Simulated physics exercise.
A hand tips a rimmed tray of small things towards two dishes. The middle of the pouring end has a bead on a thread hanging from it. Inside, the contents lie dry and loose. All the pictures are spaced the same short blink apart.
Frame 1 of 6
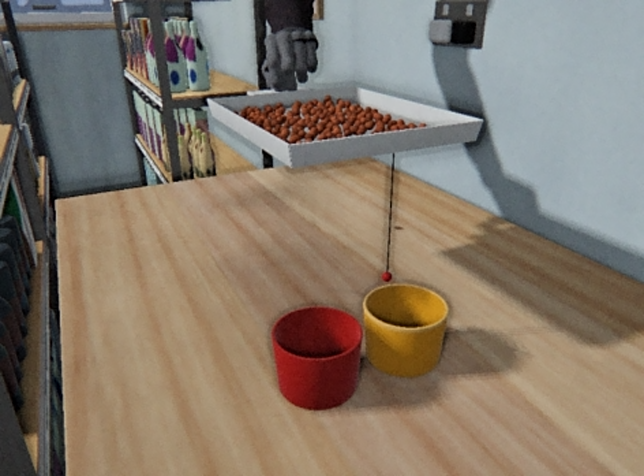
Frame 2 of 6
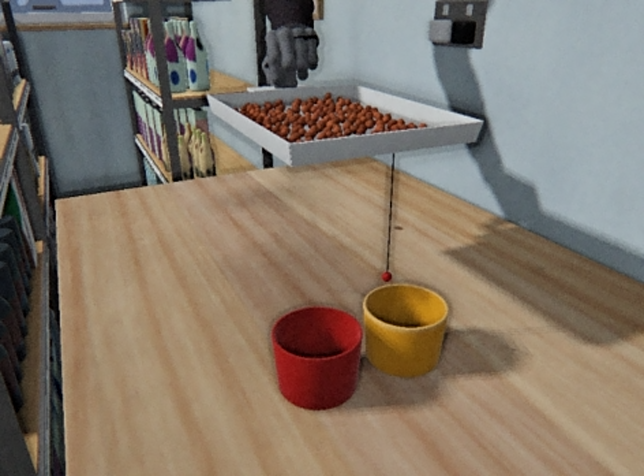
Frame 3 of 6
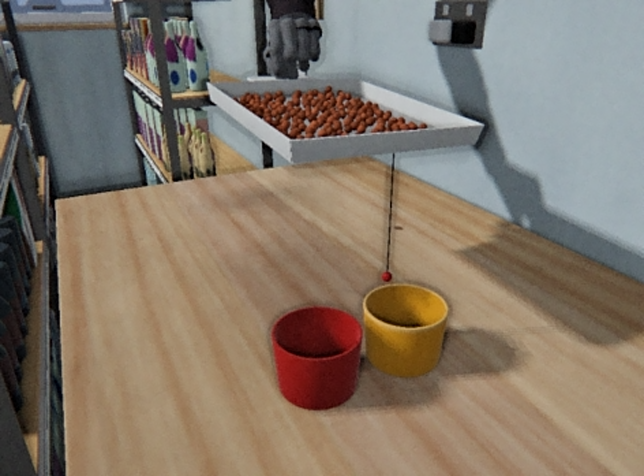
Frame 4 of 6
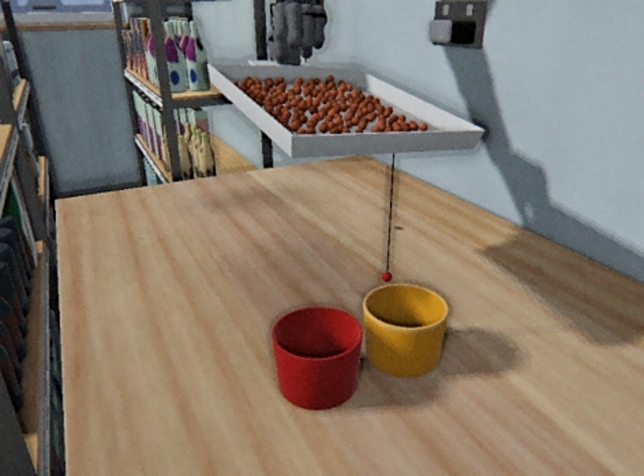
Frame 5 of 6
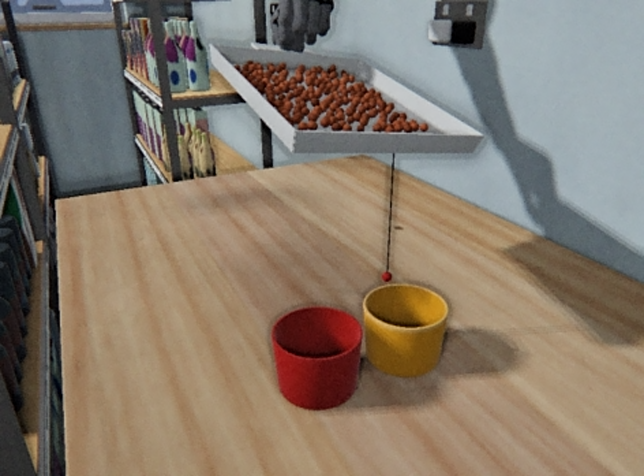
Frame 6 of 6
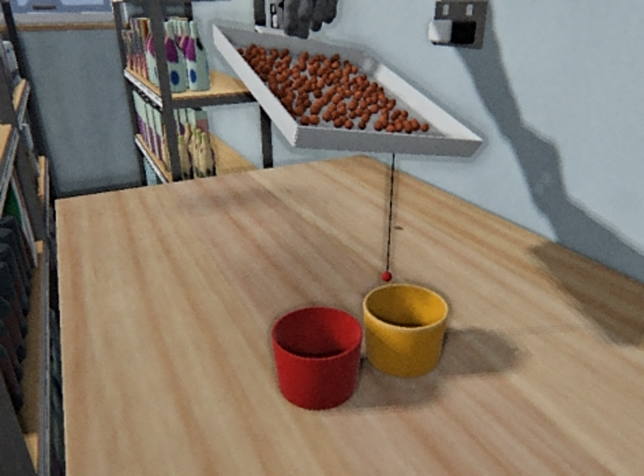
A gloved hand steadily tilts a white tray of brown pellets above red and yellow dishes.
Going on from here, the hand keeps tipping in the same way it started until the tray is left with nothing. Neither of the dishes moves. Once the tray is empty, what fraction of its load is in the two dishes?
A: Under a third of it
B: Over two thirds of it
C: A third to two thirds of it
The answer is A.
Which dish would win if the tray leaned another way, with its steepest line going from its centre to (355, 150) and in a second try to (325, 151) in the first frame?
Try one: Left-side dish; try two: Left-side dish.
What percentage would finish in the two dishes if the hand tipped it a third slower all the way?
Estimate: Some 10%.
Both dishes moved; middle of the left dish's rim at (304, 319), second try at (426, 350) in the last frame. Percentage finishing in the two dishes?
Trial 1: 0 percent; trial 2: 0 percent.
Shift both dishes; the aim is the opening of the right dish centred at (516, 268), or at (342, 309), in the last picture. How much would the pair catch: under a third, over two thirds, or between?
Try one: The middle third; try two: Below one third.
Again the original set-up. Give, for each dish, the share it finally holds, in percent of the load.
In the left dish 0 per cent comes to rest, in the right dish 10 per cent.
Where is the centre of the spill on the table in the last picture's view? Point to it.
Somewhere near (457, 317), I think.
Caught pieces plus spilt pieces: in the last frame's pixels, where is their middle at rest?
Close to (456, 319) in the last picture.
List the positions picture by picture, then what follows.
Corners of the pouring end at (291, 144) and (478, 120), level; middle of the load at (315, 120), clay pellets; left dish at (338, 379); right dish at (429, 348); bead on its thread at (387, 277), in the first frame.
Corners of the pouring end at (292, 143) and (478, 121), level; middle of the load at (315, 119), in the second frame.
Corners of the pouring end at (293, 139) and (479, 124), tipped barely, lowest at the right corner; middle of the load at (315, 113), in the third frame.
Corners of the pouring end at (295, 134) and (479, 129), tipped a little, lowest at the right corner; middle of the load at (317, 104), in the fourth frame.
Corners of the pouring end at (297, 129) and (479, 134), tipped a little, lowest at the right corner; middle of the load at (318, 95), in the fifth frame.
Corners of the pouring end at (300, 125) and (479, 139), tipped clearly, lowest at the right corner; middle of the load at (321, 86); left dish at (338, 379); right dish at (429, 348), in the sixth frame.
Soon, tray tipped steeply; nearly all on the tray; a stray few outside both; a stray few in the air.
A while on, tray tipped past a quarter turn; most on the tray; a small part outside both; a small part in the air.
Towards the end, tray tipped past a quarter turn; a small part in the right dish; nearly all outside both.
Finally, tray tipped past a quarter turn; none in the left dish; a small part in the right dish; nearly all outside both.
